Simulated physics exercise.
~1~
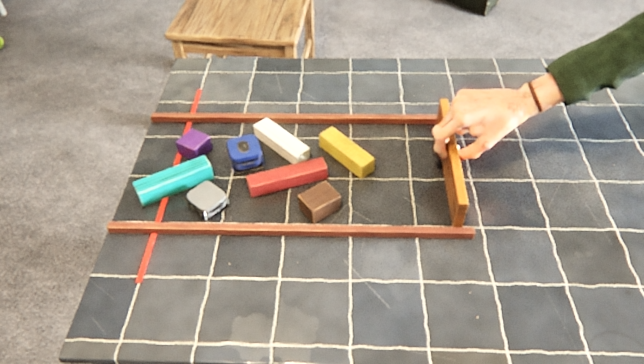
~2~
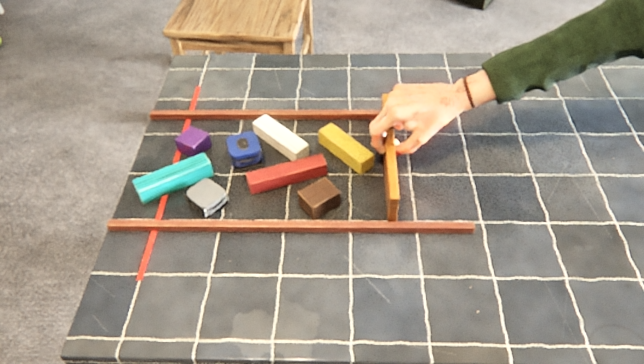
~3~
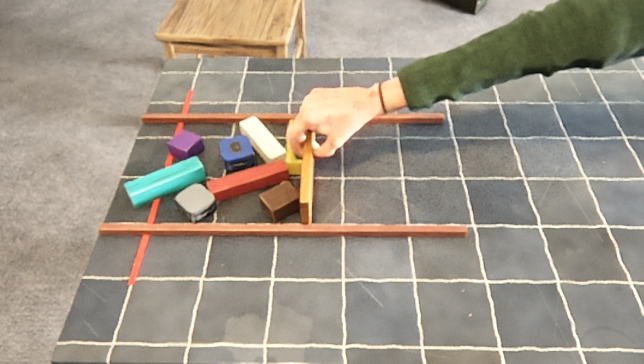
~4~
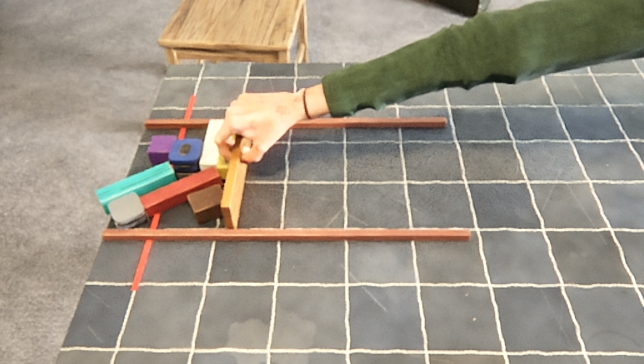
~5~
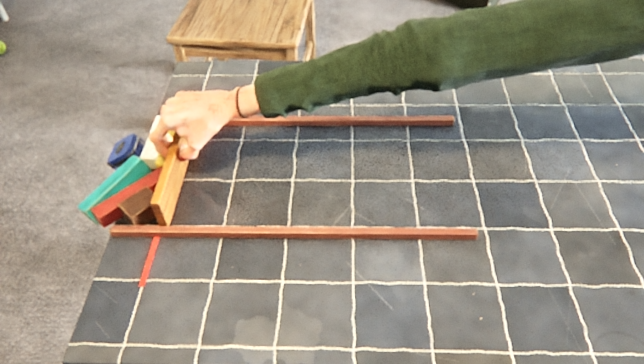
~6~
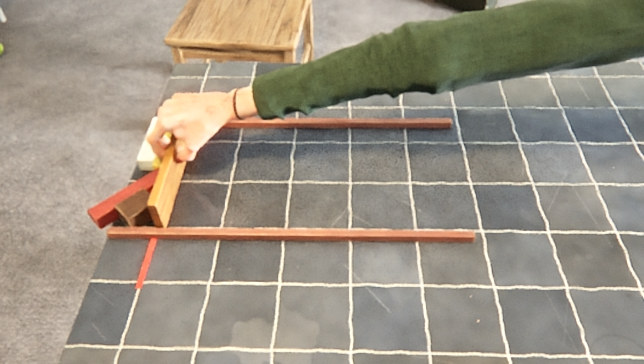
A hand slid an upright wooden board leftward between two rails, sweeping a cluster of colourful sticks and blocks to the table's end, where the purple block, grey and blue cases and turquoise stick went over while the red stick stayed, jutting past the edge.
